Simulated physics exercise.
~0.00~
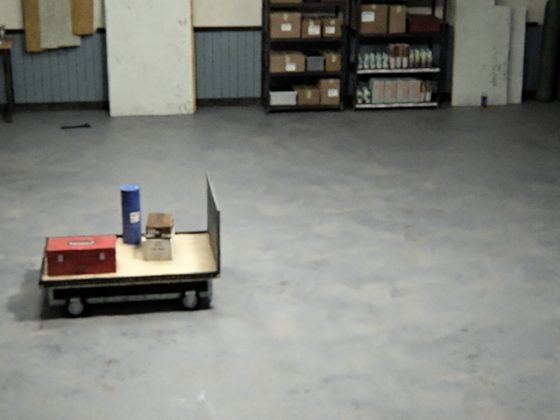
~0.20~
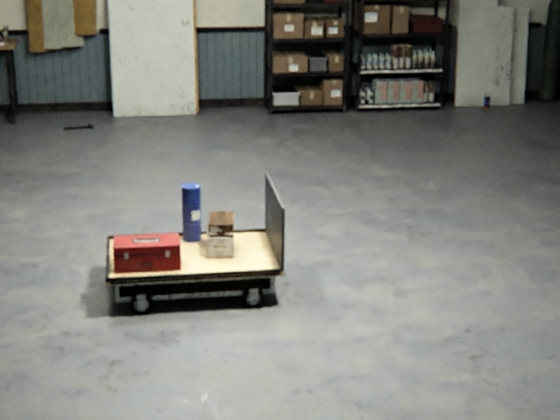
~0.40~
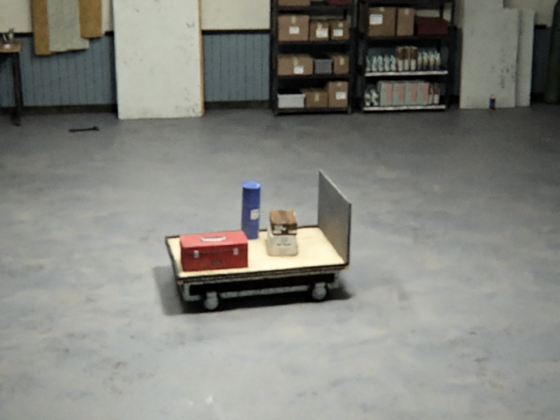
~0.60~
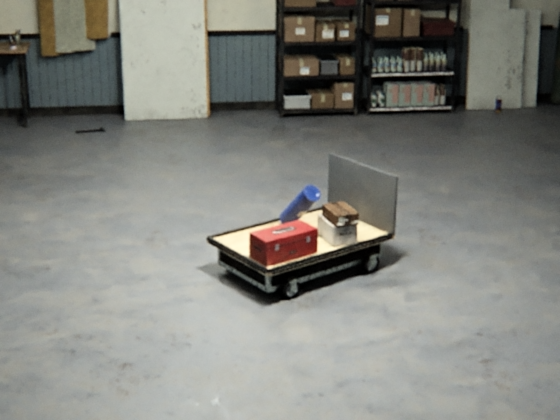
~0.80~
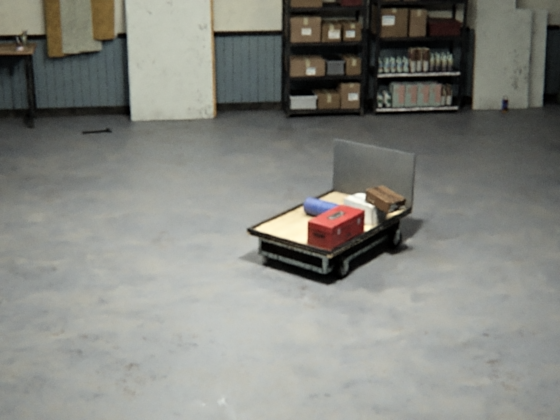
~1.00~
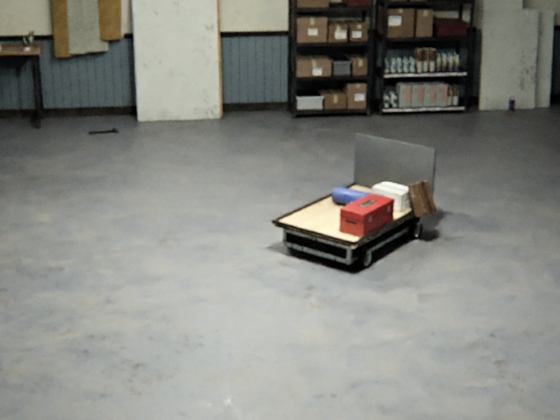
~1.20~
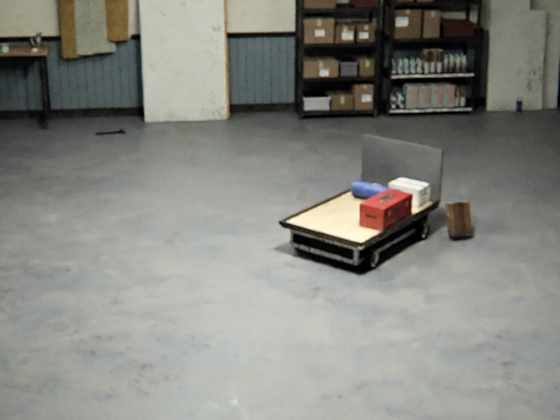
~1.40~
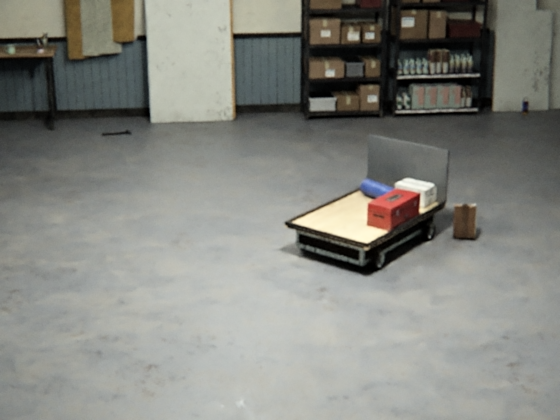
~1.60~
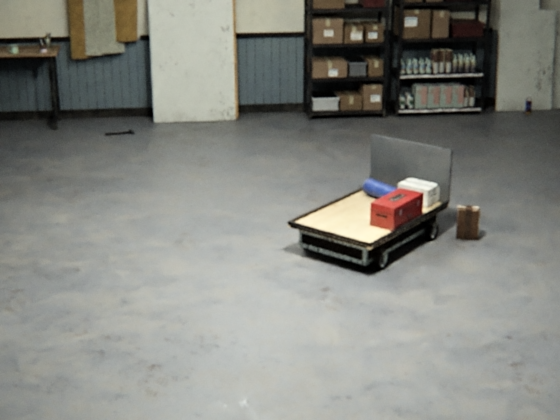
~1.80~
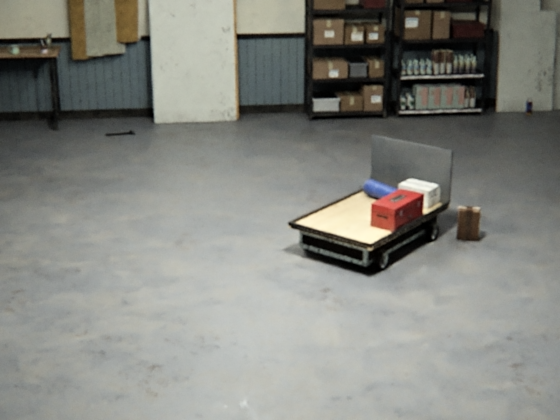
At the start, a flat cart with a tall board at its right end rolls rightward across a grey workshop floor, carrying a red toolbox, an upright blue canister, and a brown parcel resting on a white box. As the cart swings away from the viewer, the canister tips over and falls onto its side on the deck. The parcel and white box slide toward the right edge, and the parcel tumbles off to the floor. The cart stops, with the parcel standing beside it and the toolbox, white box and fallen canister still aboard.
